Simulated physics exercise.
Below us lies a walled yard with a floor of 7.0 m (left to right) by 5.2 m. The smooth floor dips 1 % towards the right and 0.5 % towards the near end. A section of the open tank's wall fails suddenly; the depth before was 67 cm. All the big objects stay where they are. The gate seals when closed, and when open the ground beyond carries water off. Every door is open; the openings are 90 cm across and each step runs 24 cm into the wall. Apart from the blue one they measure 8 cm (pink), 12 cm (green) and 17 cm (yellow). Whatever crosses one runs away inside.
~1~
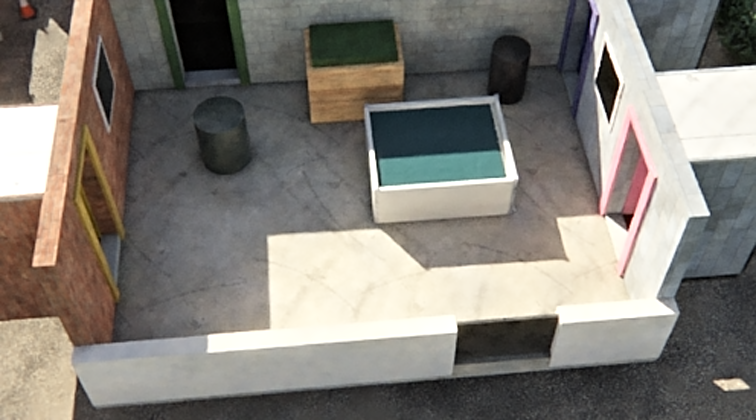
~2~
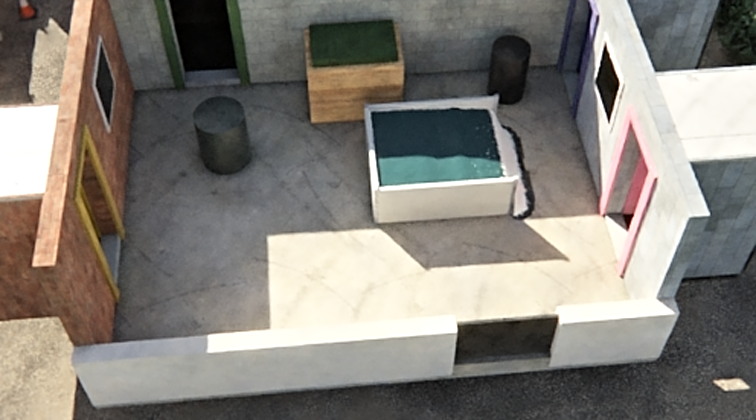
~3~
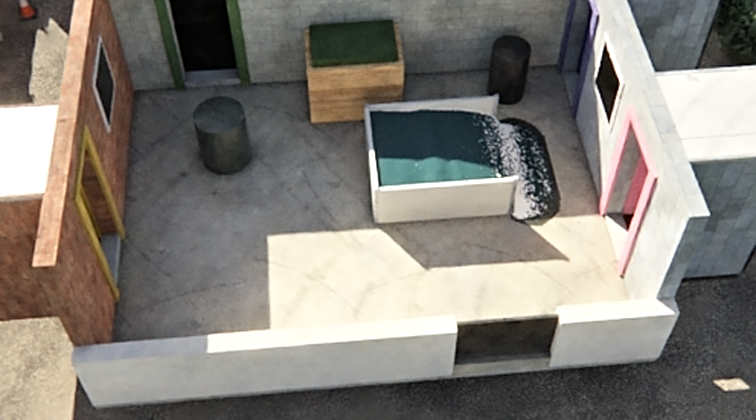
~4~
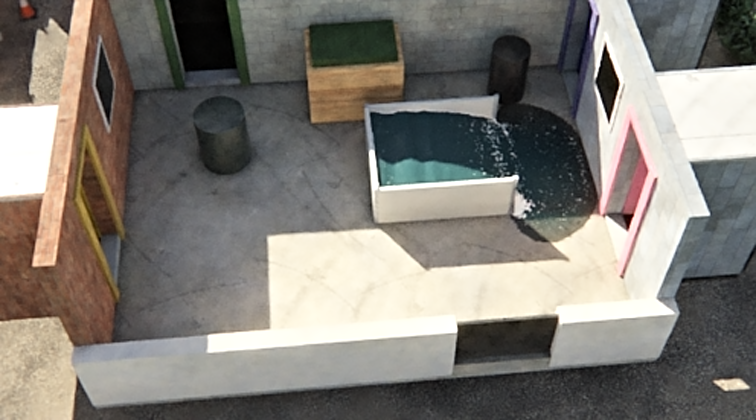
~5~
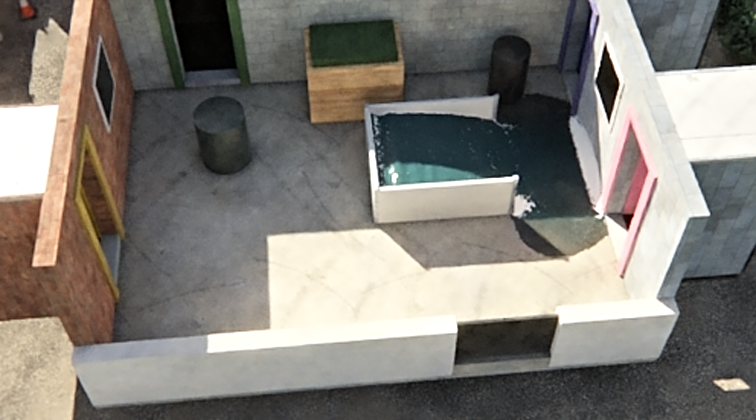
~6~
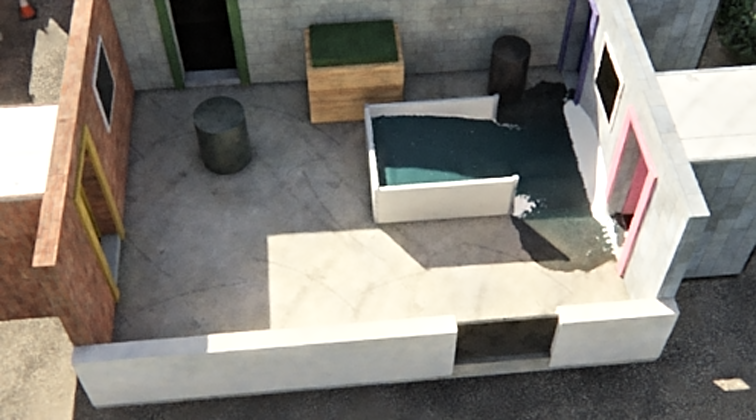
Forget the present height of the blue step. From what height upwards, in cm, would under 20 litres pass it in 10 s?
At least 31 cm or so.
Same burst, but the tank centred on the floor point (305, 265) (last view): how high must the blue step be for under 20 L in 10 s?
About 16 cm.
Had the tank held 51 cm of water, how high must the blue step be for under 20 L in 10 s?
Some 22 cm.
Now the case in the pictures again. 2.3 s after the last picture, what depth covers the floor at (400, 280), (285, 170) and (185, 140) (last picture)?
About 1, 0 and 0 cm.
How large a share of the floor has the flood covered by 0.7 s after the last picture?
Some 15 per cent of it.
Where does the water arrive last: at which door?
The yellow one.
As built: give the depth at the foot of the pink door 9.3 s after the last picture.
Roughly 7.5 cm deep.
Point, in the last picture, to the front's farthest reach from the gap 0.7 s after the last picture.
At about (629, 335).
Then, 0.7 s after the last picture water covers 15 % of the floor, deepest (48 cm) near (581, 170); 17 cm at the blue door, 12 litres in over its 6 cm step.
Then, 2.3 s after the last picture water covers 35 % of the floor, deepest (30 cm) near (542, 72); 24 cm at the blue door, 136 litres in over its 6 cm step.
Then, 9.3 s after the last picture water covers 95 % of the floor, deepest (10 cm) near (629, 335); 6 cm at the blue door, 311 litres in over its 6 cm step.
At the blue door as built, the water peaked near 25 cm, 2.1 s after the last picture.
With a step of 27.5 cm, 33 litres would have come in within the 10 s; with 37 cm, 6 litres. So under 20 litres takes about 31 cm.
